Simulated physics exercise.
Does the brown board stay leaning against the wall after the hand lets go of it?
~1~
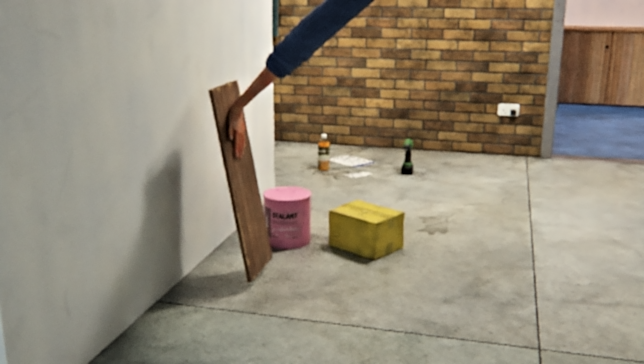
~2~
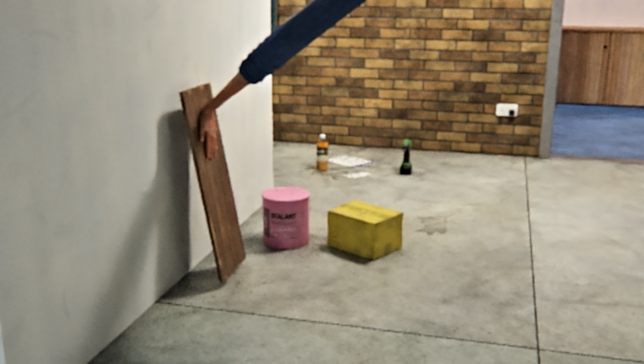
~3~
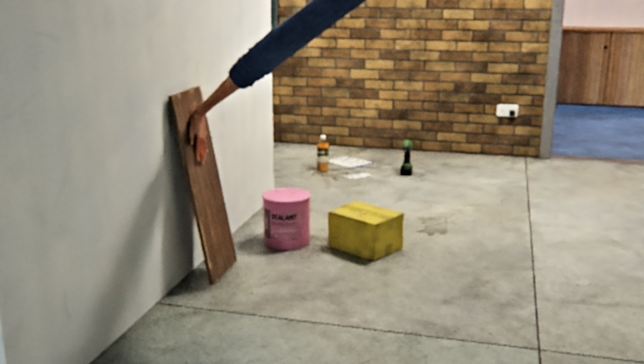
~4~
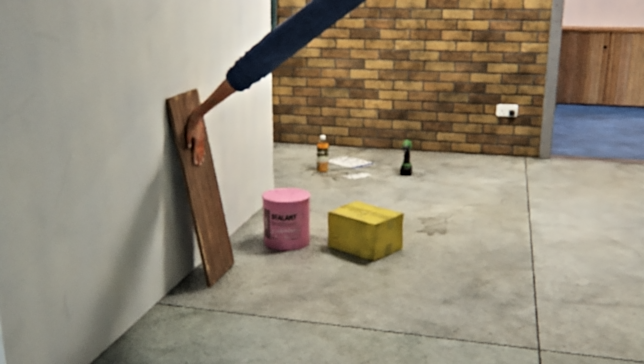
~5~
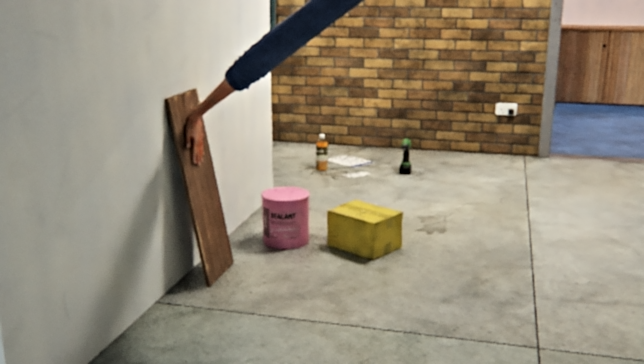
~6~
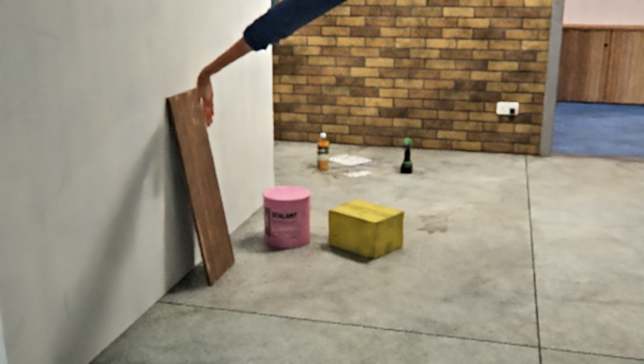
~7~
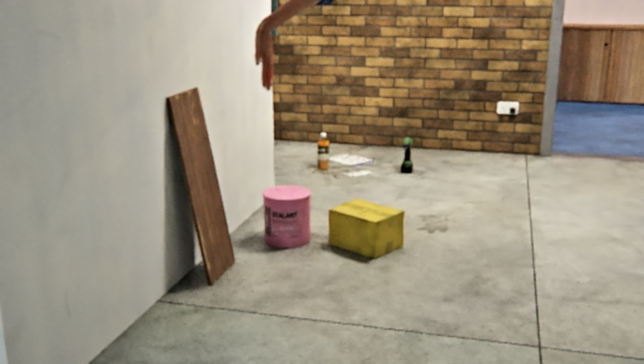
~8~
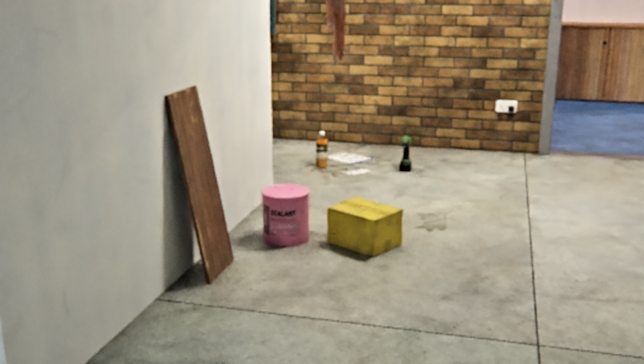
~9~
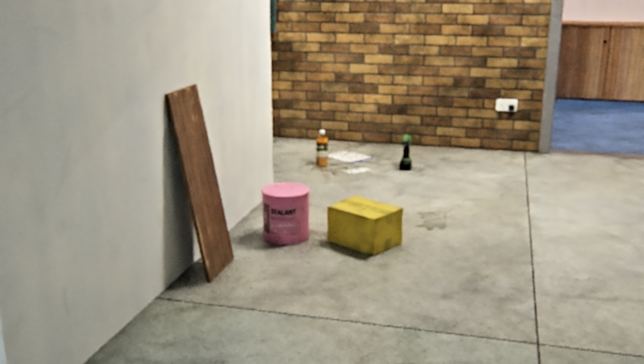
Yes, the board holds. It is still propped against the pale wall after the hand has drawn away out of view.
